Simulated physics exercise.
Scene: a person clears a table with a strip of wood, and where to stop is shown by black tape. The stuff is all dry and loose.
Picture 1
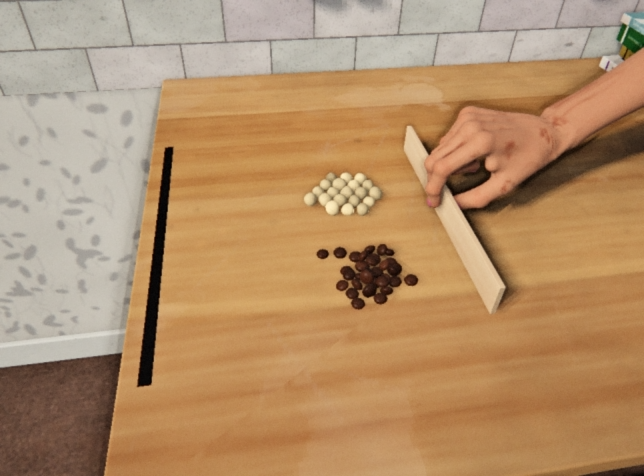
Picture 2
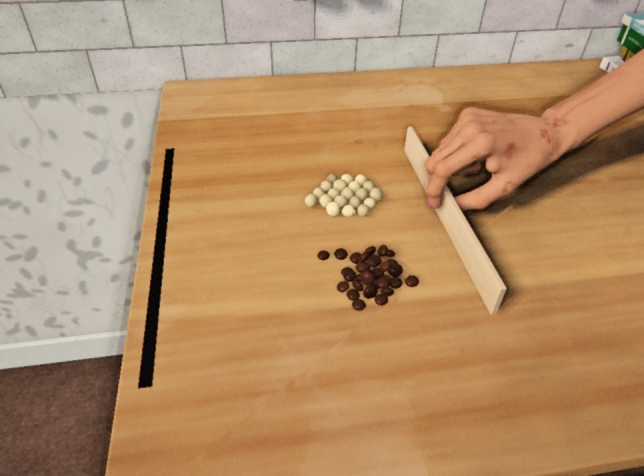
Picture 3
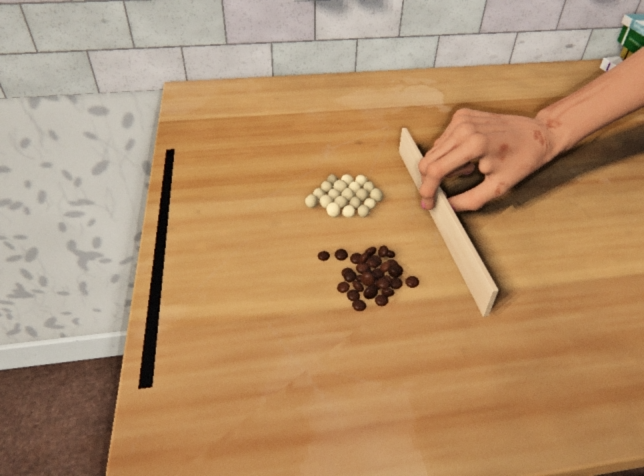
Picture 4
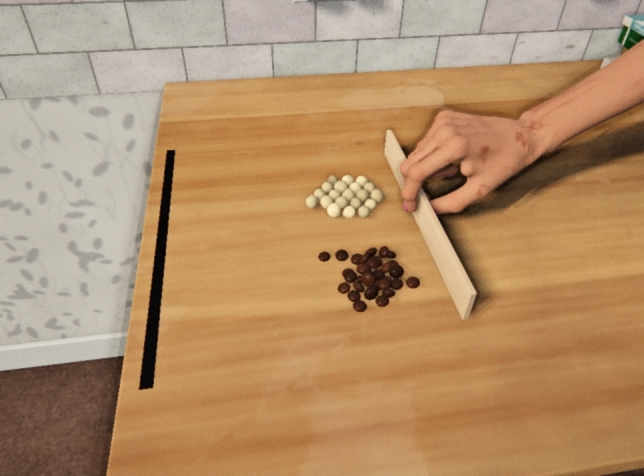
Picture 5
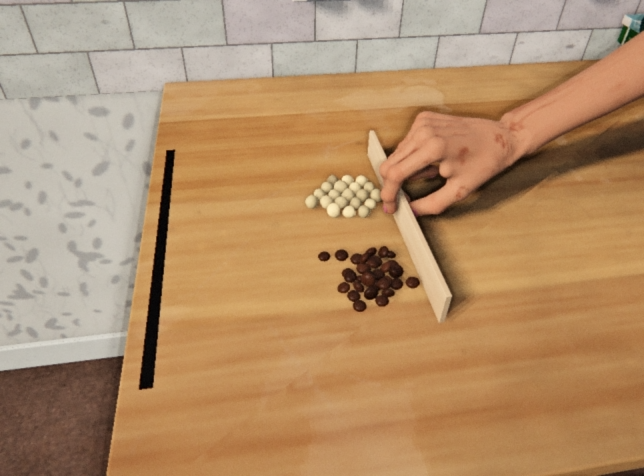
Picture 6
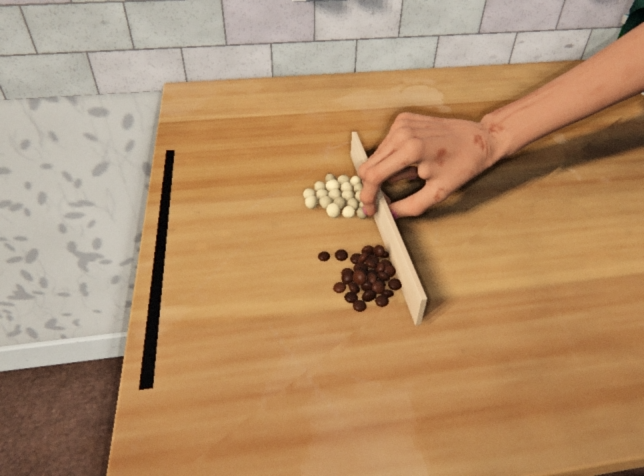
A hand slides a wooden strip left across the table into pale and brown piles.
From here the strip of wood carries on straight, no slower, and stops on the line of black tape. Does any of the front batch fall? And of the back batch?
Front batch: Some of it falls. Back batch: Some of it falls.
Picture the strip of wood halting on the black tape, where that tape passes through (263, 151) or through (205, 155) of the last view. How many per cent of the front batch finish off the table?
First stop around 0 per cent, second stop around 0 per cent.
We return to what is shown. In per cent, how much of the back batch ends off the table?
Share at rest: Near 80 per cent.
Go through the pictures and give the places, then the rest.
In the first picture, strip of wood near (490, 285), at rest; black tape near (168, 155), right by the edge; edge at (138, 246); front batch near (377, 273), some flat chocolate drops; back batch near (347, 193), a few macadamia nuts.
In the second picture, strip of wood near (491, 286), at rest; back batch near (348, 194).
In the third picture, strip of wood near (483, 287); front batch near (378, 274).
In the fourth picture, strip of wood near (462, 290); back batch near (349, 195).
In the fifth picture, strip of wood near (439, 293); front batch near (378, 275).
In the sixth picture, strip of wood near (415, 295); black tape near (170, 158); edge at (139, 249); front batch near (372, 275), near a quarter pushed along; back batch near (335, 195), near half pushed along.
Then, 0.73 s on from there, strip of wood still moving, near (265, 210); front batch all on the table, its front near (219, 298); back batch all on the table, its front near (209, 205).
Then, 1.48 s on from there, strip of wood stopped at the black tape; front batch near two thirds over the edge; back batch near two thirds over the edge.
Then, 1.76 s on from there, strip of wood stopped at the black tape; front batch the bulk over the edge; back batch the bulk over the edge.
In the end, strip of wood stopped at the black tape; front batch the bulk over the edge; back batch the bulk over the edge.
